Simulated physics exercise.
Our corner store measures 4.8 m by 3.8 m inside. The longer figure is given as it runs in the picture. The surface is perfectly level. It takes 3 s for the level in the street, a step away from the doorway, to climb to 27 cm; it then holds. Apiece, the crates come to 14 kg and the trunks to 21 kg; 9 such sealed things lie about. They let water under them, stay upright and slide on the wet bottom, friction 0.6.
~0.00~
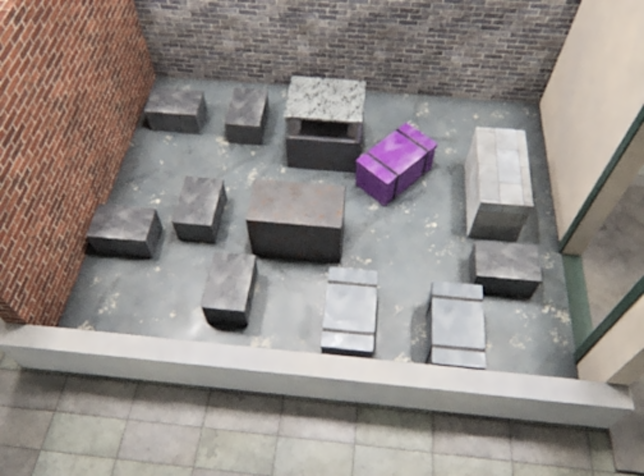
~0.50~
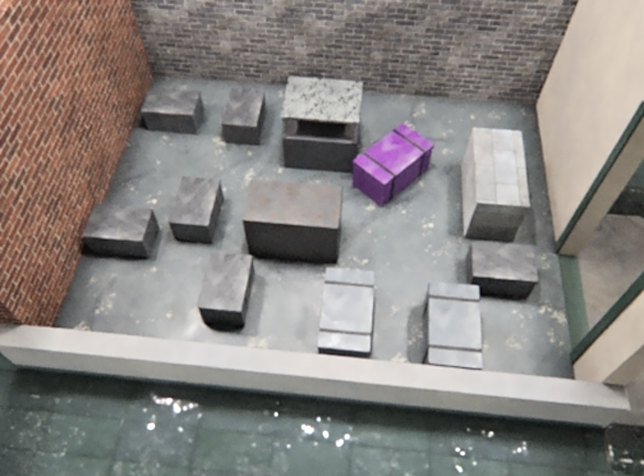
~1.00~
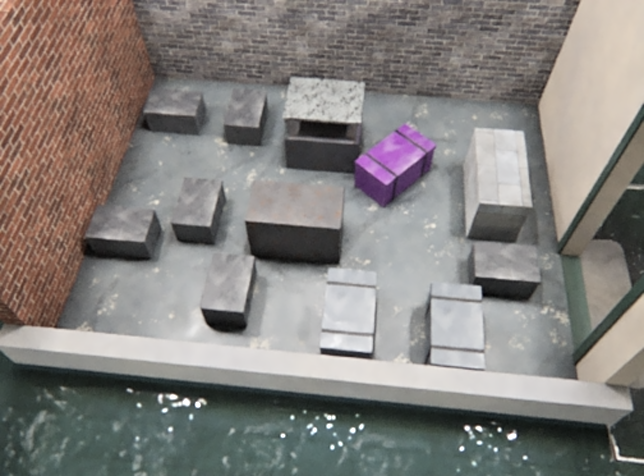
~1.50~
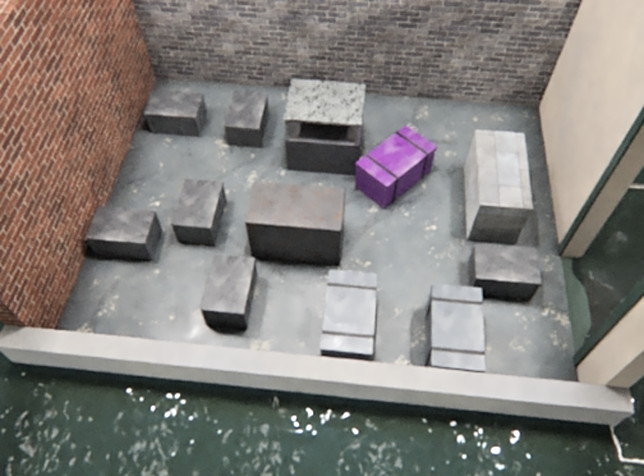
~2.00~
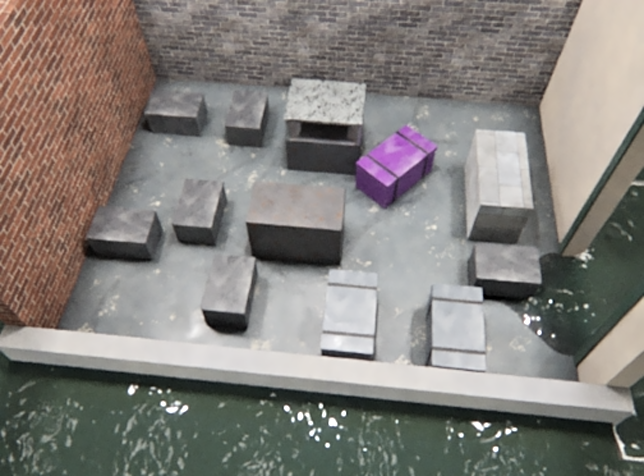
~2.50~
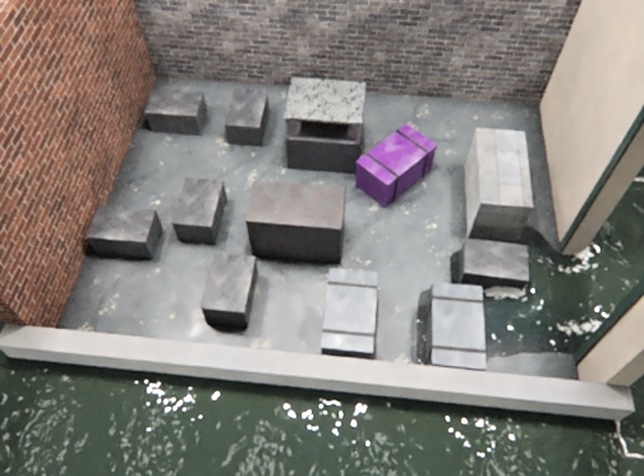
Water spreads over the paved street outside the low front wall, turning from a shallow sheet to dark green. It then enters through the doorway on the right and creeps across the store's floor, where a dark crate near the opening shifts slightly left, while the purple trunk stays put.
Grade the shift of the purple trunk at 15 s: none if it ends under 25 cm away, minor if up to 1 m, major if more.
The shift is minor.
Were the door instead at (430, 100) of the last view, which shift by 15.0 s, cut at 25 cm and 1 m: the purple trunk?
Then the purple trunk is swept a long way.
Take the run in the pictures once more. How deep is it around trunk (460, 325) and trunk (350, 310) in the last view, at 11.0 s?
About 12 and 14 cm.
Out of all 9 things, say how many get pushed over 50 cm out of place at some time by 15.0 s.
Count: 9.
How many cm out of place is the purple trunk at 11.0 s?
About 60 cm out of place.
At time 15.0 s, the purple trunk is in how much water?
I'd say around 14 cm.
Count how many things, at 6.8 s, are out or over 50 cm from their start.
Answer: 4.
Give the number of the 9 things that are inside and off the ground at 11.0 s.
The count is 9.
After 3.5 s the purple trunk is near (397, 153), 0.0 m from its start, aground; 0 afloat.
After 6.8 s the purple trunk is near (396, 145), 0.1 m from its start, aground; 6 afloat.
After 11.0 s the purple trunk is near (451, 135), 0.6 m from its start, afloat; 9 afloat.
After 15.0 s the purple trunk is near (435, 143), 0.4 m from its start, afloat; 9 afloat.
